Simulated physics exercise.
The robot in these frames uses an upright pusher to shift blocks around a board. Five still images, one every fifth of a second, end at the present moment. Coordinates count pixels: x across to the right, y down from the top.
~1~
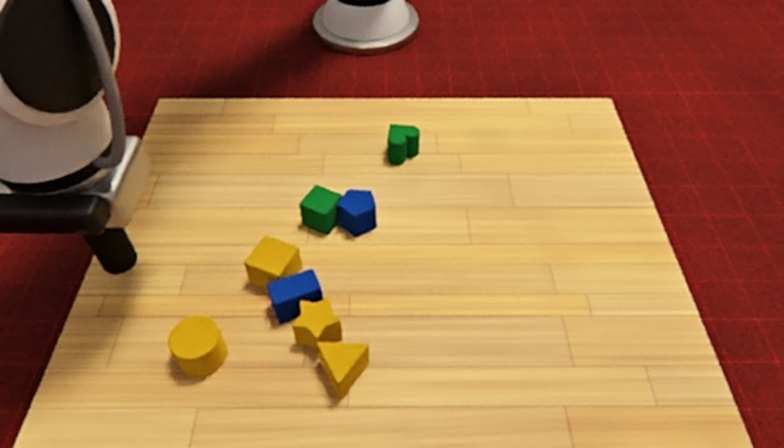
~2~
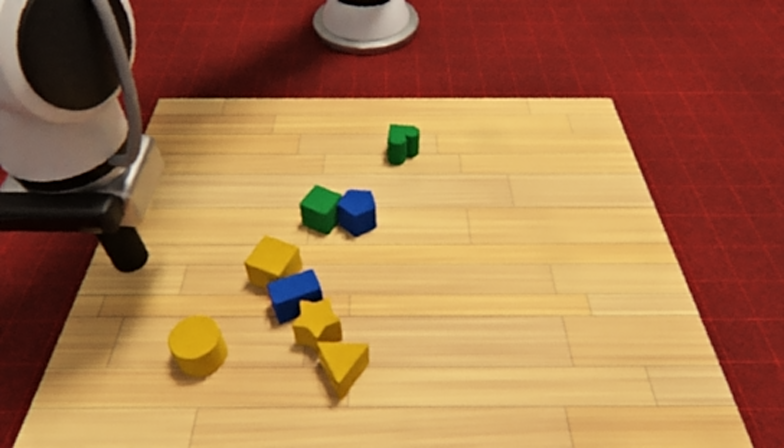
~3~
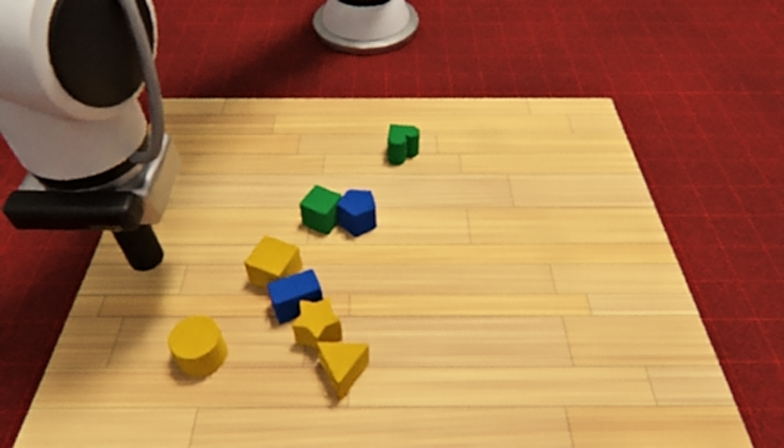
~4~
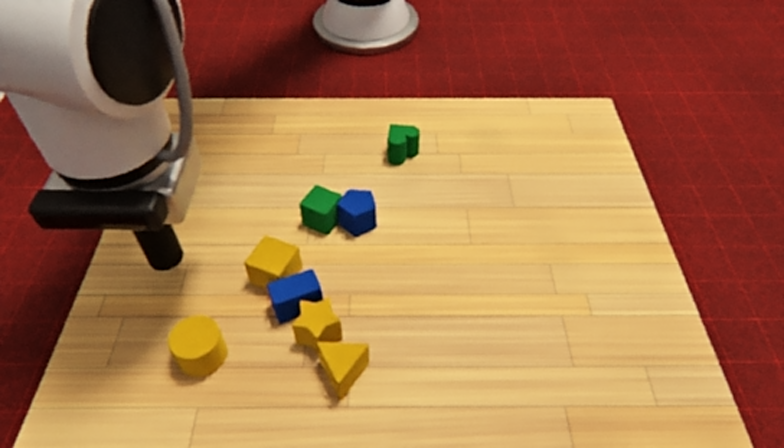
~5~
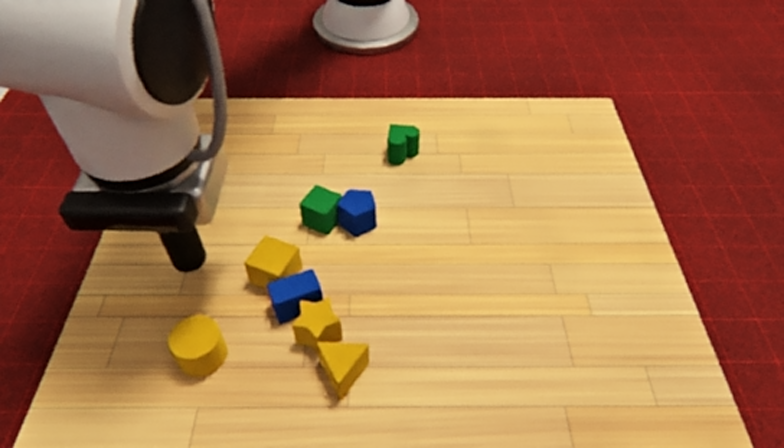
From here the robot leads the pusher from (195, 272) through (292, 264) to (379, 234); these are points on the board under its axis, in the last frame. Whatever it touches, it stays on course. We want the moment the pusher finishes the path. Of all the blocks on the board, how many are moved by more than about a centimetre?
Two get moved.
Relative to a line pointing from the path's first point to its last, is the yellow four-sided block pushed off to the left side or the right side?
Right.
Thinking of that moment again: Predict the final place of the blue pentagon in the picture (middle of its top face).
Around (372, 189).
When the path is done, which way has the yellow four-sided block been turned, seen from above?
Verdict: Clockwise.
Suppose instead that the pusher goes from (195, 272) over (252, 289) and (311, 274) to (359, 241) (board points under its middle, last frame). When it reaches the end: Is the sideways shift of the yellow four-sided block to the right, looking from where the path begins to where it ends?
I'd say no.
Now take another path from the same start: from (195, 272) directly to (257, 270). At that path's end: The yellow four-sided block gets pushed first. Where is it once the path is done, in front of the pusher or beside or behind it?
I think it holds its spot in front.
The first path, step by step. One third of the way, pusher (256, 256); yellow four-sided block (290, 255); blue oblong (297, 288).
Two thirds of the way, pusher (321, 241); yellow four-sided block (345, 254), turned 30° clockwise; blue oblong (298, 289), turned 15° clockwise.
At the end, pusher (379, 221); yellow four-sided block (349, 254), turned 40° clockwise; blue oblong (298, 289), turned 15° clockwise; green four-sided block unmoved; blue pentagon (372, 189), turned 65° anticlockwise.
